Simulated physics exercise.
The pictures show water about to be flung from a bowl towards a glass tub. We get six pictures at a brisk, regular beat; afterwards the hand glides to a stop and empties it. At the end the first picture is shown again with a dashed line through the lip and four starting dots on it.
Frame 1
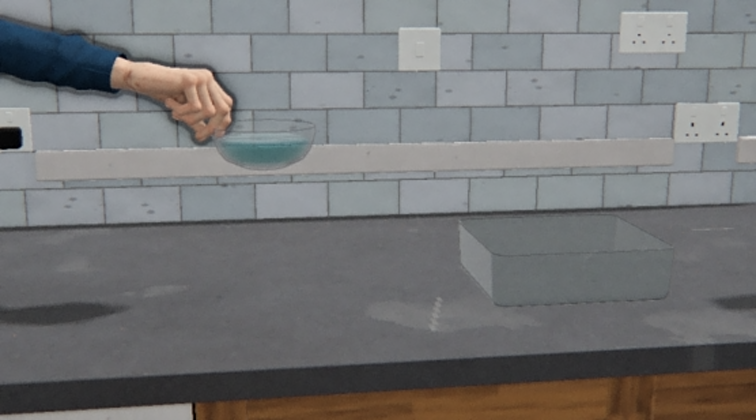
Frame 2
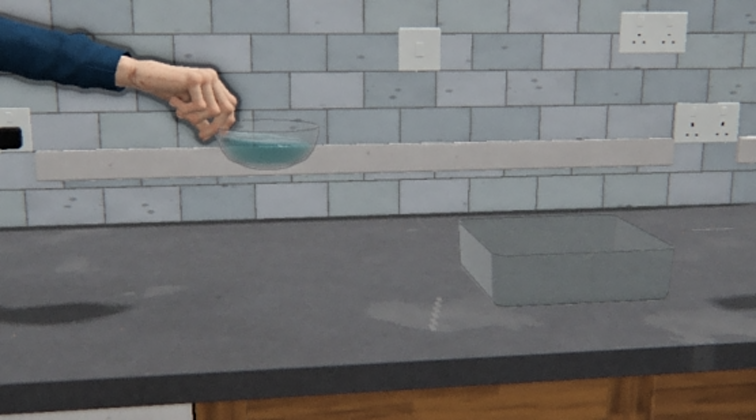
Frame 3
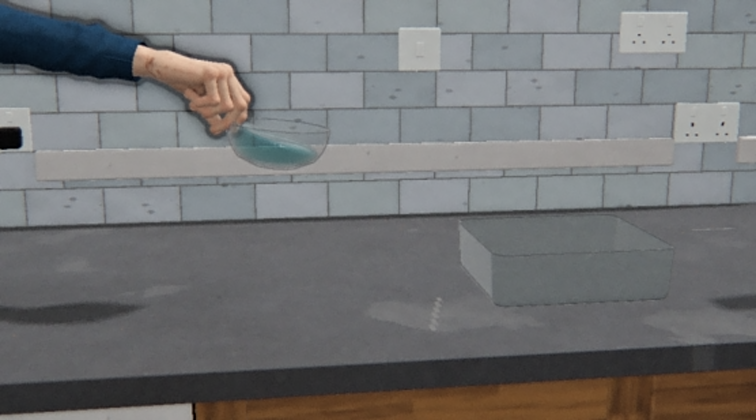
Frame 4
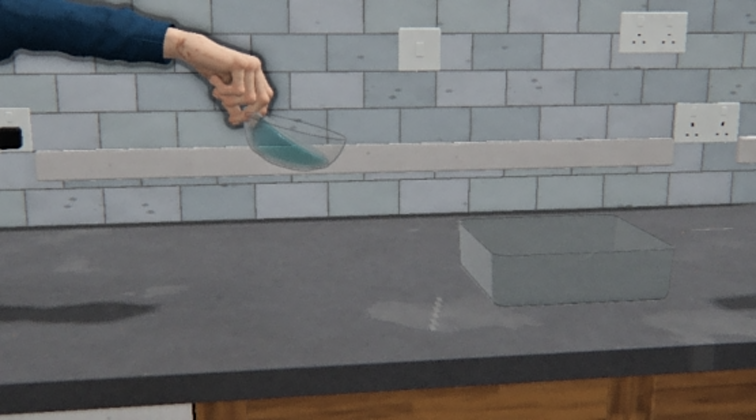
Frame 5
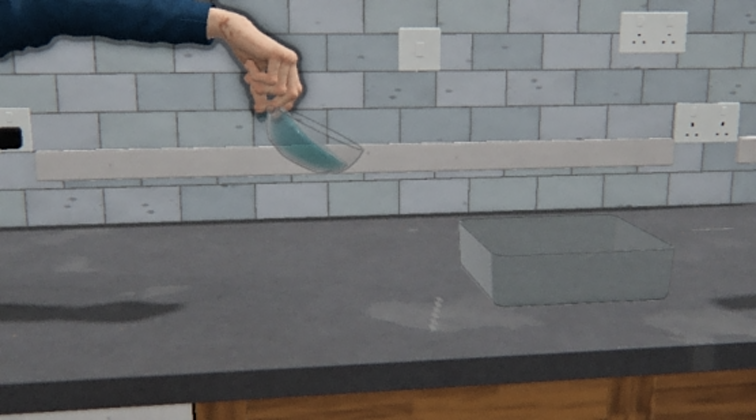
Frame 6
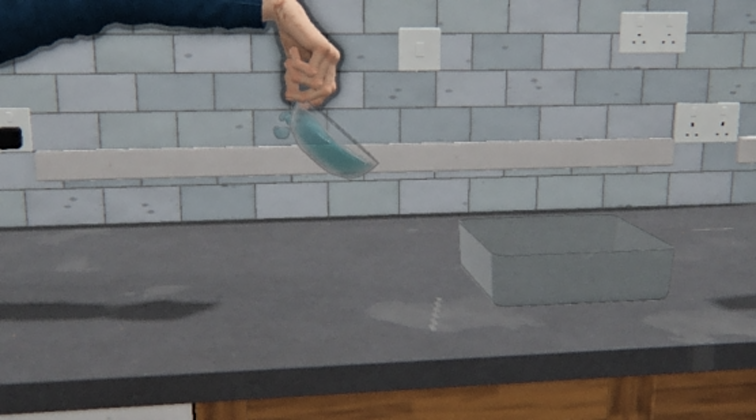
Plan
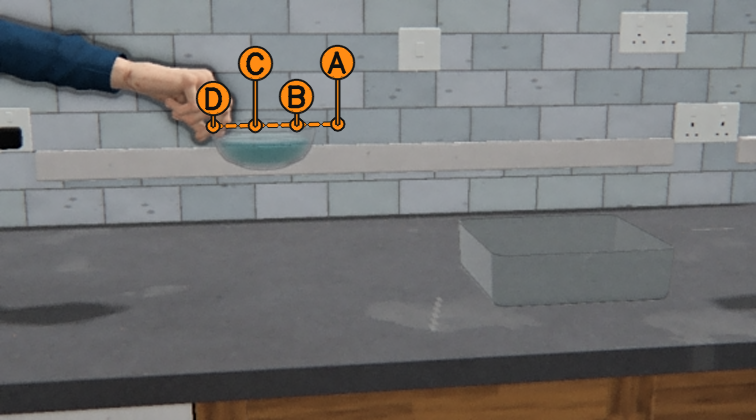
A hand in a dark blue sleeve carried a clear bowl of bluish water rightward above a grey counter with a glass tub on it, tilting the bowl steeply as some water slipped over its rim.
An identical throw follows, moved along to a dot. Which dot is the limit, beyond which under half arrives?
Choose A.
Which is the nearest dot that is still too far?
B it is.
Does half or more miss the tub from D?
Yes, it does.
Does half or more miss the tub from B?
Yes.
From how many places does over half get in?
One of the four.
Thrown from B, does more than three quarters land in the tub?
No, it does not.
In orange, A at (337, 124); B at (296, 124); C at (255, 125); D at (213, 126).
With A, about 65 % lands in the tub, 21 % falls short and 14 % goes beside or beyond.
With B, about 22 % lands in the tub, 70 % falls short and 8 % goes beside or beyond.
With C, about 0 % lands in the tub, 97 % falls short and 3 % goes beside or beyond.
With D, about 0 % lands in the tub, 100 % falls short.
